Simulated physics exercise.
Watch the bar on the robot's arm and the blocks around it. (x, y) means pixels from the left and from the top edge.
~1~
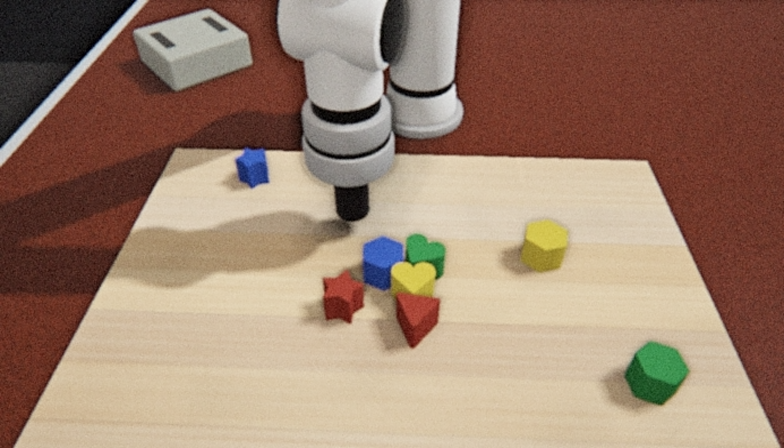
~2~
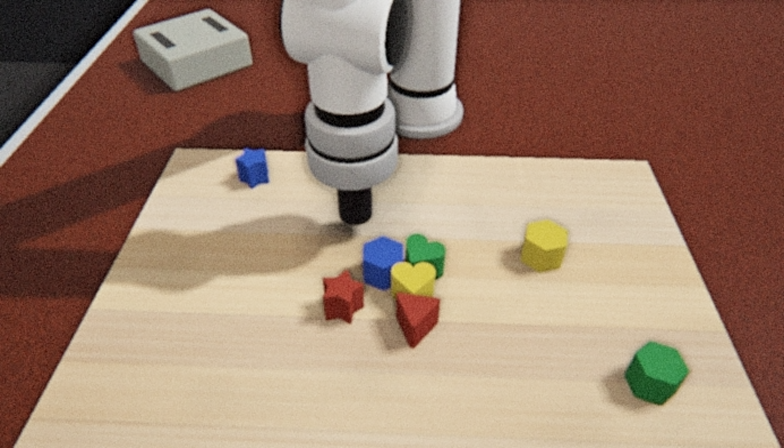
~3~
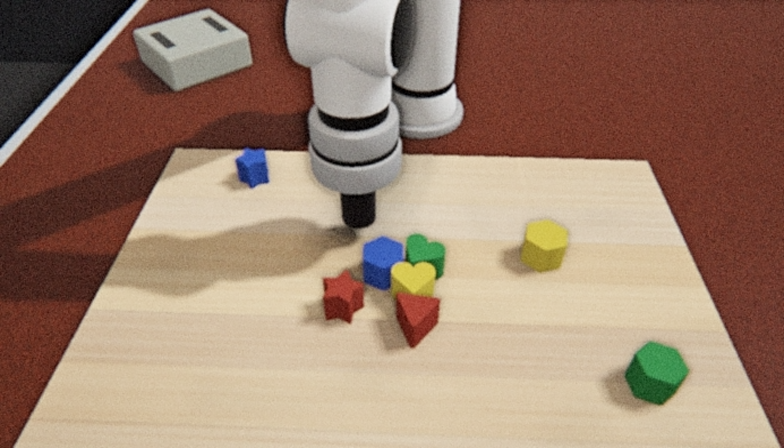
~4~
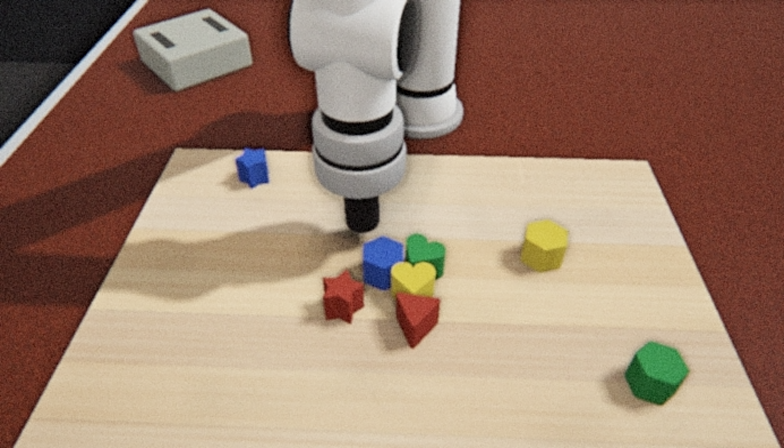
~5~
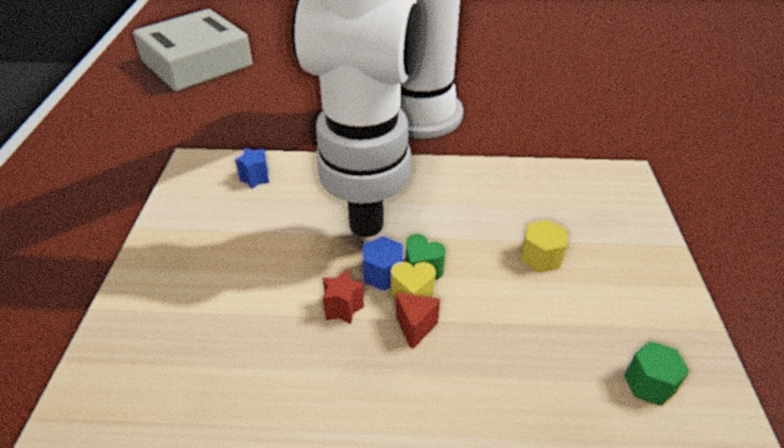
The robot arm's black-tipped end crept slightly right and toward the viewer, nearing the blue hexagon in a cluster of colourful blocks on the wooden board, while all the blocks stayed still.
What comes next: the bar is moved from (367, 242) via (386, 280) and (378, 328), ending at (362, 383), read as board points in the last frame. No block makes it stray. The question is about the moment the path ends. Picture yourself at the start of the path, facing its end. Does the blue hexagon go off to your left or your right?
Moves left.
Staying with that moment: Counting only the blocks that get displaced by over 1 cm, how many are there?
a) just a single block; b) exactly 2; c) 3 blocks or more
(c)
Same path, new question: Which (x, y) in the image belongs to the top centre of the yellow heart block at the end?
My estimate: (436, 305).
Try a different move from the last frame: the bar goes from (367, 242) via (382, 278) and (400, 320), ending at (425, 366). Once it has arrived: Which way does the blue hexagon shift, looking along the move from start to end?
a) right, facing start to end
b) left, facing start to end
Choice a: Right, facing start to end.
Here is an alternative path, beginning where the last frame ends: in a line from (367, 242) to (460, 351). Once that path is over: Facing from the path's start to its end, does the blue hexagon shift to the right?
I'd say yes.
What follows on the original path. One third of the way, bar at (386, 266); blue hexagon at (393, 287), turned 20° clockwise; yellow heart block at (429, 297), turned 75° anticlockwise; red triangular block at (429, 326).
Two thirds of the way, bar at (377, 314); blue hexagon at (395, 339); yellow heart block at (436, 305), turned 90° anticlockwise; red triangular block at (446, 348), turned 45° anticlockwise.
At the end, bar at (361, 369); red star unmoved; blue hexagon at (402, 385), turned 65° anticlockwise; yellow heart block at (436, 305), turned 90° anticlockwise; red triangular block at (448, 353), turned 80° anticlockwise.
